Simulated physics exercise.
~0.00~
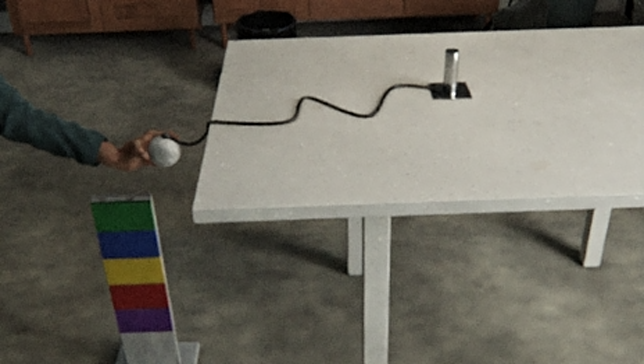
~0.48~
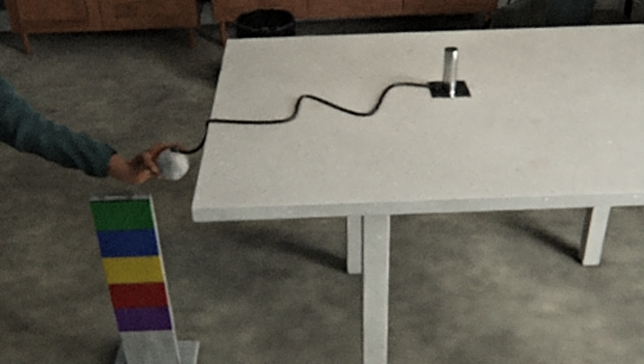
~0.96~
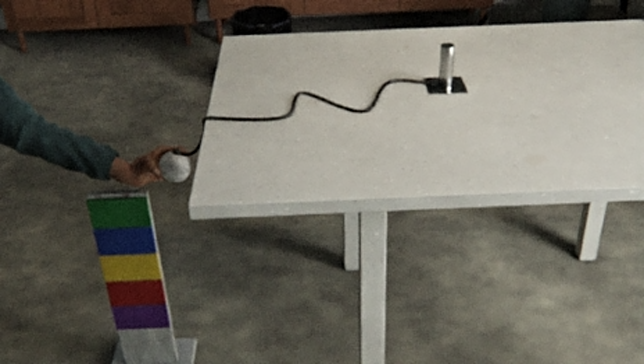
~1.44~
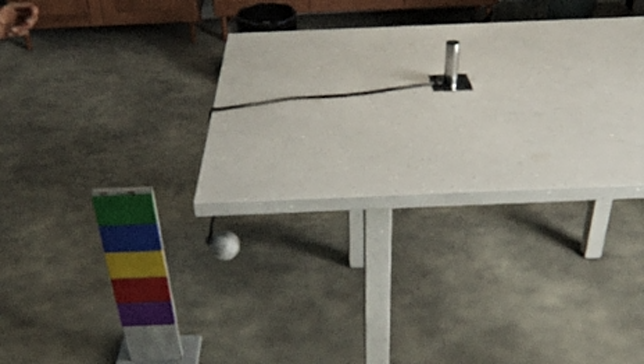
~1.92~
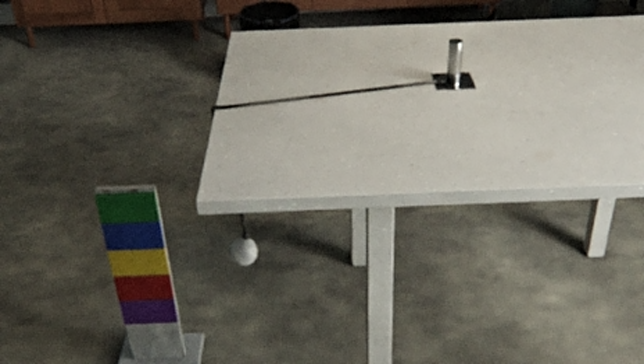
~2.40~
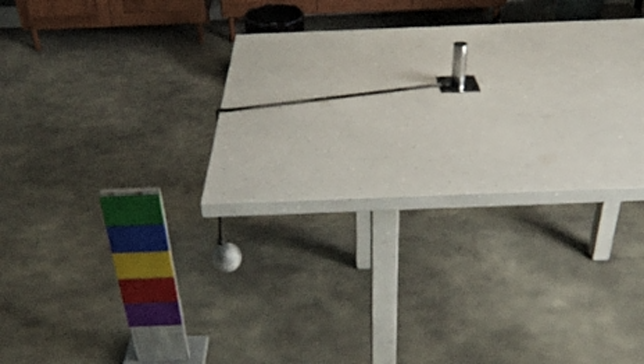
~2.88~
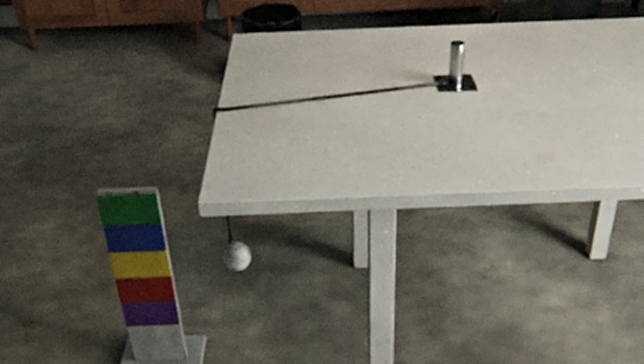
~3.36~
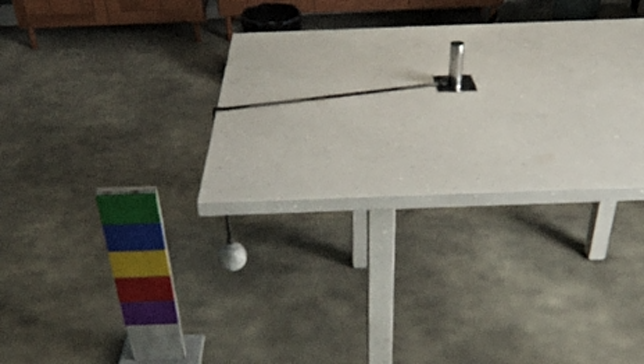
Beside a white table in a grey-floored room, a hand held a white ball on a slack black lead near a striped board, then let go and drew back; the ball dropped, swayed slightly below the edge and ended hanging level with the yellow band.
